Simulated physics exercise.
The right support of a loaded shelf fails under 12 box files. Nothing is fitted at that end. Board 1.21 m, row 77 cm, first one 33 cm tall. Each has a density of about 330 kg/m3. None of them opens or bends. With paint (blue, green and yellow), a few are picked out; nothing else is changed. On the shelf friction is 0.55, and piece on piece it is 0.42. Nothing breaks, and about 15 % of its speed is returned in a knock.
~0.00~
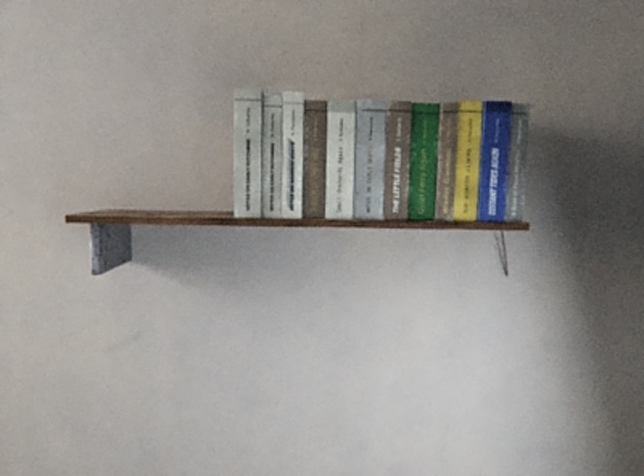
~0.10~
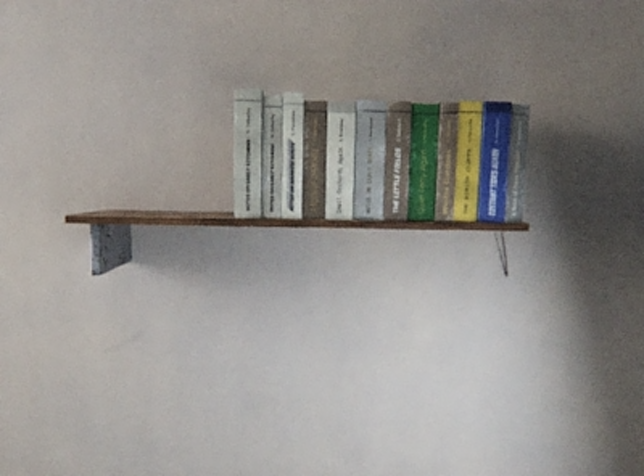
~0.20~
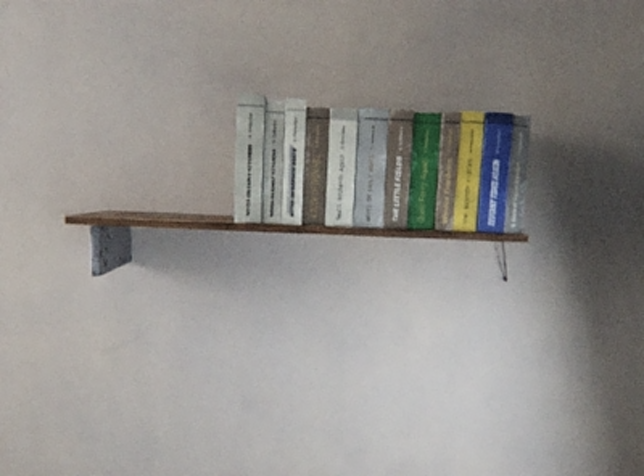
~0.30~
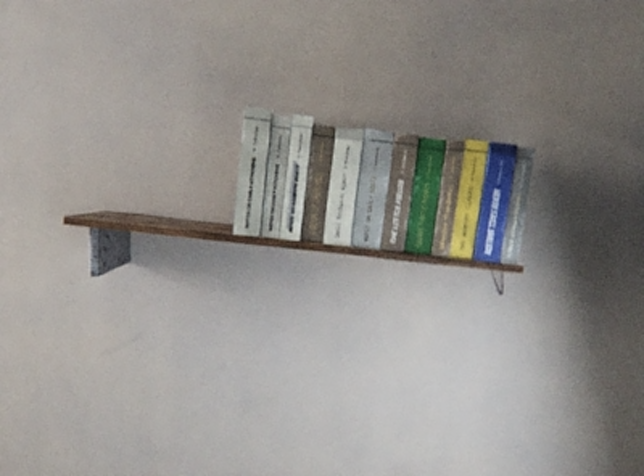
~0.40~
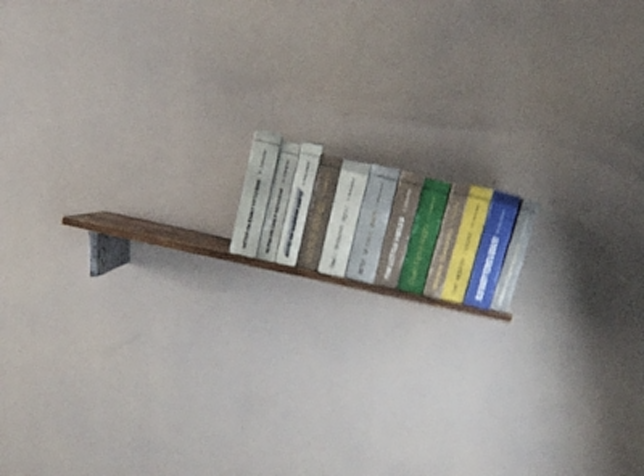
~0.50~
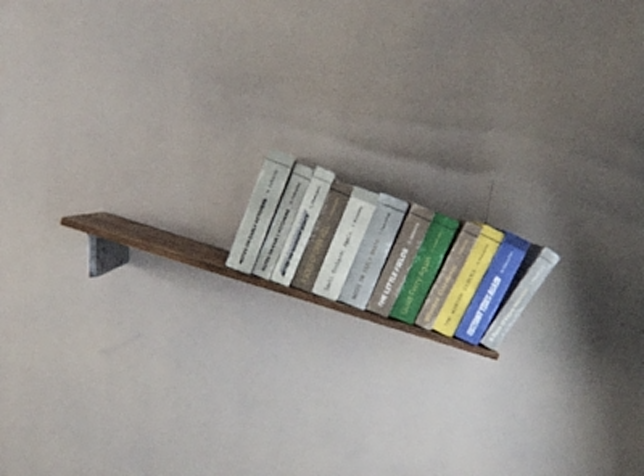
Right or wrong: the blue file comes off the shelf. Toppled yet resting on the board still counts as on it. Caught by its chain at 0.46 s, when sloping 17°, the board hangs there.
Right.
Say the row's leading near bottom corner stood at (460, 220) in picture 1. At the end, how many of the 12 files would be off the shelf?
That would give 2.
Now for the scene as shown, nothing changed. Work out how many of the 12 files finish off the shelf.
3 in total.
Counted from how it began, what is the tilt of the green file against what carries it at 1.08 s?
Tilt: Approx. 60°.
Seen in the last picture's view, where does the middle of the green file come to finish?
Last frame, centre at roughly (486, 310).
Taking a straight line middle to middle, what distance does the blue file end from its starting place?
It finishes around 115 cm from its starting point.
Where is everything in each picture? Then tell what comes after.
In the first frame (each place is the centre of the face we see best; leans and shifts are taken against what carries them), shelf's free end (519, 227) slope 0°; blue file (495, 162); yellow file (468, 162); green file (424, 163); all in place.
Shelf's free end (519, 228) slope 0°; blue file (495, 163), in the second frame.
Shelf's free end (518, 239) slope 1°; blue file (495, 173), in the third frame.
Shelf's free end (513, 269) slope 5°; blue file (495, 203), in the fourth frame.
Shelf's free end (502, 317) slope 12°; blue file (492, 251), in the fifth frame.
Shelf's free end (489, 355) slope 17°; blue file (493, 289) tilted 8°; yellow file (468, 282) tilted 8°; green file (424, 269) tilted 5°; steepest lean 15°, the file at (520, 300); 12 have shifted, in the sixth frame.
By 0.72 s, none of the 12 files off the shelf, 12 disturbed; blue file tilted 42°; yellow file tilted 30°.
By 1.08 s, 3 of the 12 files off the shelf; blue file on its side; yellow file upside down.
When it is over (1.8 s), 3 of the 12 files off the shelf; blue file on its side; green file on its side; yellow file tilted 57°, 71 cm lower. In pixels of the last frame, middles, green file near (486, 310).
